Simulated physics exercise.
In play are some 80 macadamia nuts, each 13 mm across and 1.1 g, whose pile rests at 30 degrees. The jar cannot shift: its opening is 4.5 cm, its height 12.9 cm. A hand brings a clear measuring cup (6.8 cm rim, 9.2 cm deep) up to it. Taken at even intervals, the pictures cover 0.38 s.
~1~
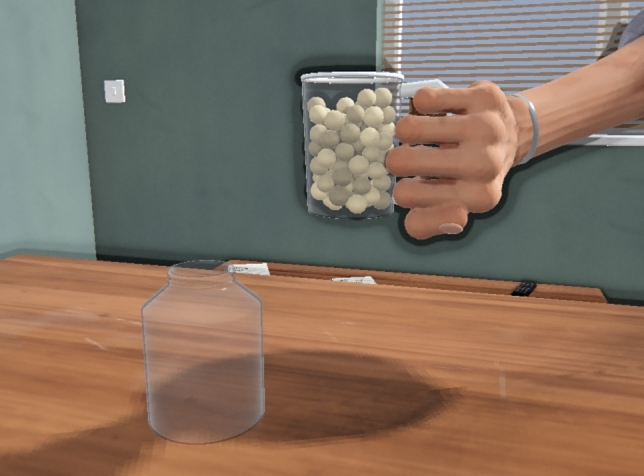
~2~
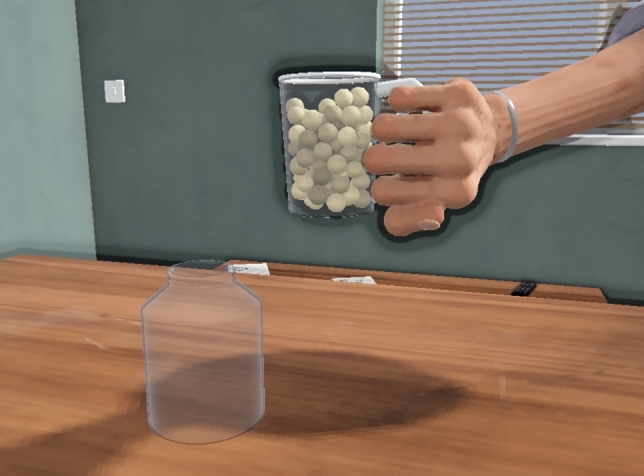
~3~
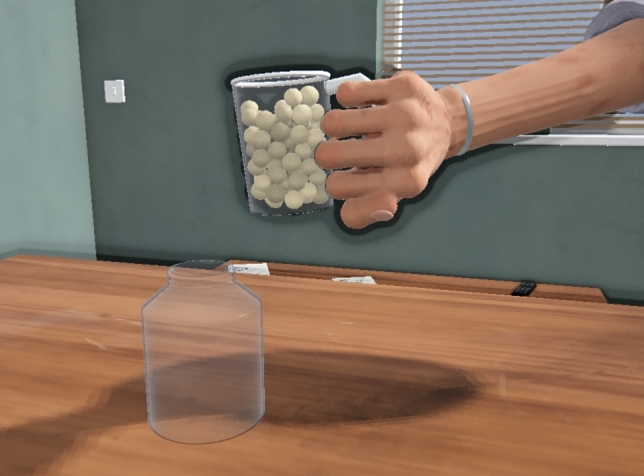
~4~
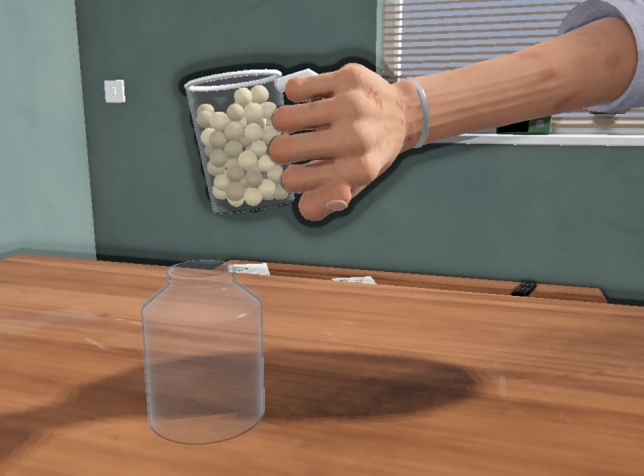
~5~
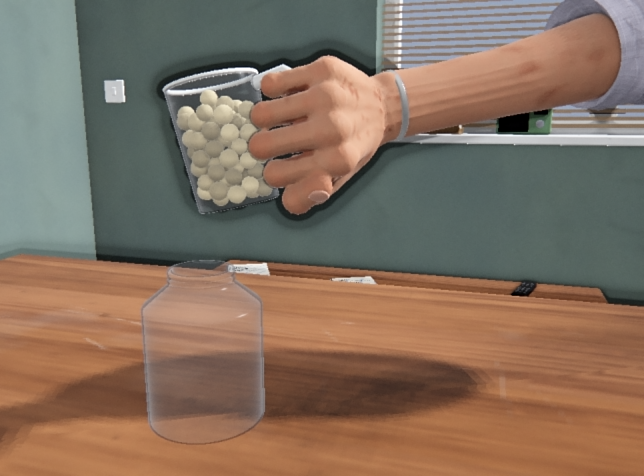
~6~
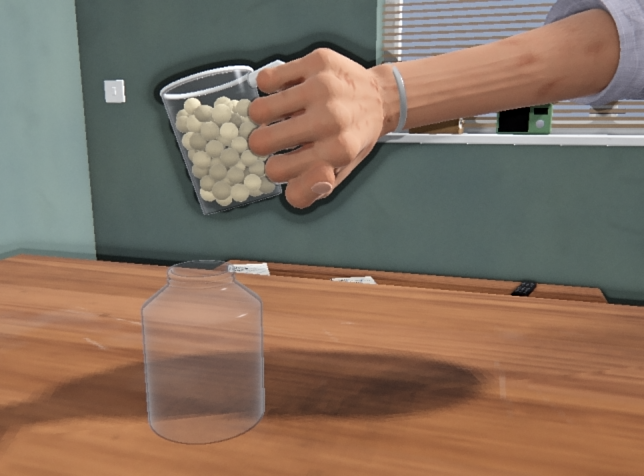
The footage shows a hand carrying a clear measuring cup of pale, round nuts leftward above a wooden table until it is over an empty transparent jar, the cup gradually tilting to the left as it moves.
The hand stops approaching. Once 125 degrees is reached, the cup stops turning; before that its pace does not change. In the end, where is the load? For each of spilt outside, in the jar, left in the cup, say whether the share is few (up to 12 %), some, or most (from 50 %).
Spilt outside: Most; jar: Few; left in the cup: Few.
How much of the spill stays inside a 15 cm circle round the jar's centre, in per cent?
Share: Some 20 percent.
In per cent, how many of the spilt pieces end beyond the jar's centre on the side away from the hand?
Share: Close to 100 %.
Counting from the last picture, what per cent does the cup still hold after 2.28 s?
About 0 per cent.
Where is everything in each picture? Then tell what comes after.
Cup at (351, 146), tilt 0 degrees, lip at (306, 79), moved 0.0 cm; middle of the pieces at (361, 158); jar at (205, 343), in the first frame.
Cup at (330, 145), tilt 1 degrees, lip at (284, 80), moved 1.5 cm; middle of the pieces at (340, 157), in the second frame.
Cup at (287, 145), tilt 5 degrees, lip at (238, 84), moved 4.9 cm; middle of the pieces at (296, 155), in the third frame.
Cup at (244, 144), tilt 9 degrees, lip at (193, 89), moved 8.3 cm; middle of the pieces at (254, 153), in the fourth frame.
Cup at (226, 144), tilt 13 degrees, lip at (172, 93), moved 9.8 cm; middle of the pieces at (235, 152), in the fifth frame.
Cup at (226, 144), tilt 17 degrees, lip at (170, 97), moved 9.8 cm; middle of the pieces at (236, 151); jar at (205, 343), in the sixth frame.
Then, 0.96 s after the last picture, tilt 67 degrees; the cup holds 100 %, the jar 0 %.
Then, 1.60 s after the last picture, tilt 100 degrees; the cup holds 90 %, the jar 0 %.
Then, 2.28 s after the last picture, tilt 125 degrees; the cup holds 0 %, the jar 0 %.
In the end, spilt 100 %, jar 0 %, still above 0 %.
